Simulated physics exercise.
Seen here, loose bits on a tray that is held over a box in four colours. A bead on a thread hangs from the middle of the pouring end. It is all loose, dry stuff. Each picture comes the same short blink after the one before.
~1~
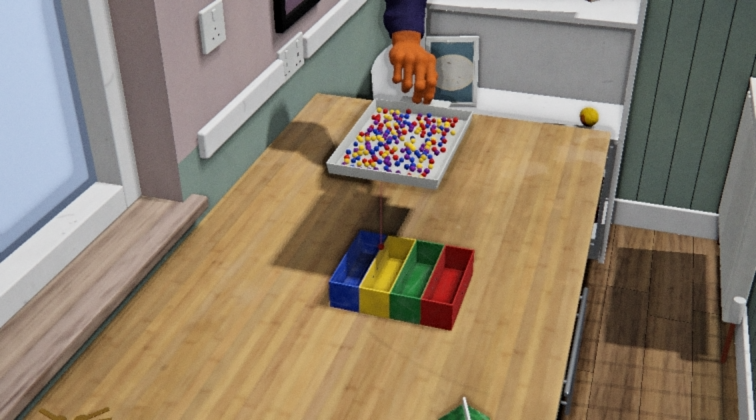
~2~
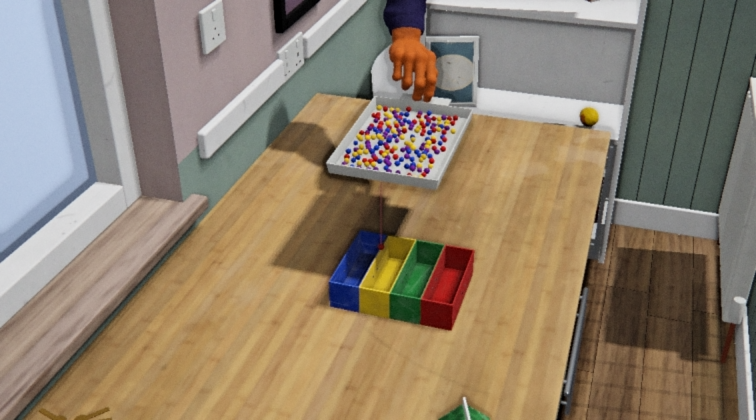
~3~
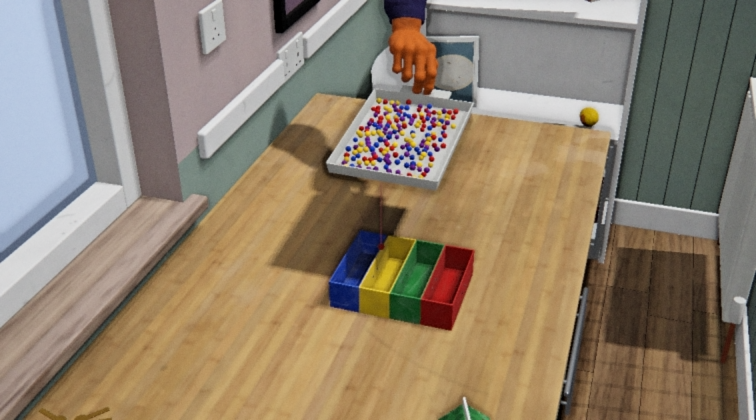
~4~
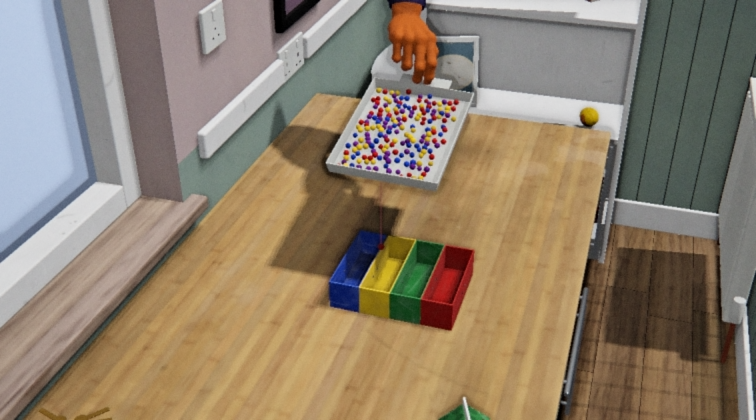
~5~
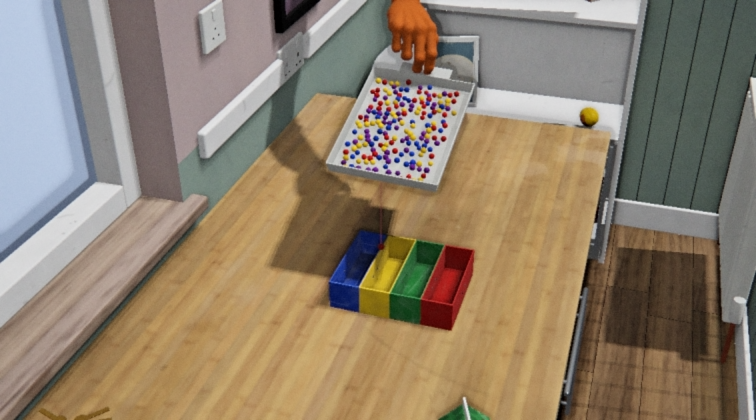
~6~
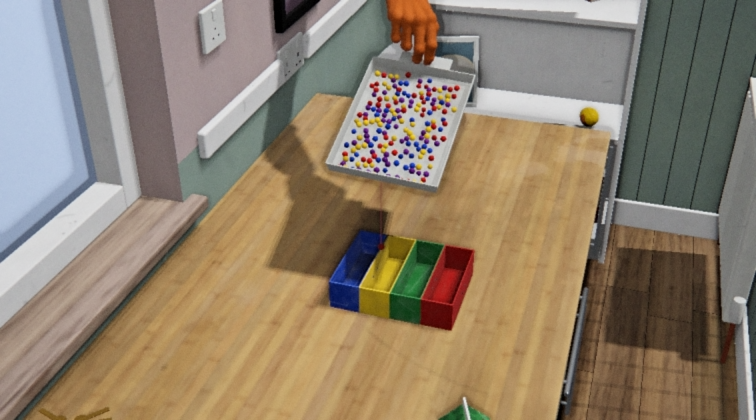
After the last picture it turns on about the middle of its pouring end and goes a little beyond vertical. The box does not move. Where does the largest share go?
The green one ends fullest.
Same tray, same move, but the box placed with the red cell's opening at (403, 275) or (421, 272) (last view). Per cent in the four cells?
First some 60, then 80 per cent.
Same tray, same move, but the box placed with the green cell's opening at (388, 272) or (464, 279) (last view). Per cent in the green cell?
First some 30, then 0 per cent.
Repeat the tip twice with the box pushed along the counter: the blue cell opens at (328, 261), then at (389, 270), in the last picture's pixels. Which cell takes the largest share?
At the first place the red cell, at the second the yellow cell.
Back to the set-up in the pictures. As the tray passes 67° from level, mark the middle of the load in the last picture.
Roughly at (404, 177).
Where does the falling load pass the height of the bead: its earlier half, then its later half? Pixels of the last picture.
Early half (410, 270), late half (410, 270).
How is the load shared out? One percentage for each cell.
About: Blue cell 10, yellow cell 20, green cell 40, red cell 10 per cent.
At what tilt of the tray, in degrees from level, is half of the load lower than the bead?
At some 105 degrees.
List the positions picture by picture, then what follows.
The first frame shows corners of the pouring end (329, 162) and (436, 179), level; middle of the load (397, 142), round plastic beads; bead on its thread (381, 247); blue cell (344, 294); yellow cell (375, 300); green cell (405, 306); red cell (437, 312).
The second frame shows corners of the pouring end (329, 162) and (436, 179), level; middle of the load (397, 141).
The third frame shows corners of the pouring end (329, 162) and (436, 180), tipped barely, lowest at the right corner; middle of the load (397, 137).
The fourth frame shows corners of the pouring end (329, 162) and (436, 182), tipped a little, lowest at the right corner; middle of the load (397, 132).
The fifth frame shows corners of the pouring end (328, 162) and (436, 183), tipped clearly, lowest at the right corner; middle of the load (397, 128).
The sixth frame shows corners of the pouring end (328, 162) and (436, 185), tipped clearly, lowest at the right corner; middle of the load (396, 127), every one on the move; blue cell (344, 294); yellow cell (375, 300); green cell (405, 306); red cell (437, 312).
Just after the last frame, tray tipped steeply; the larger part on the tray; just a few in the red cell; just a few in the green cell; just a few in the yellow cell; about a tenth falling or outside the box.
A moment on, tray tipped past a quarter turn; about a tenth on the tray; roughly a quarter in the green cell; about a tenth in the yellow cell; about a tenth in the red cell; just a few in the blue cell; roughly a third falling or outside the box.
Further on, tray tipped past a quarter turn; roughly a third in the green cell; roughly a quarter in the yellow cell; about a tenth in the red cell; about a tenth in the blue cell; about a tenth falling or outside the box.
When it is over, tray tipped past a quarter turn; roughly a third in the green cell; roughly a quarter in the yellow cell; about a tenth in the red cell; about a tenth in the blue cell; about a tenth outside the box.
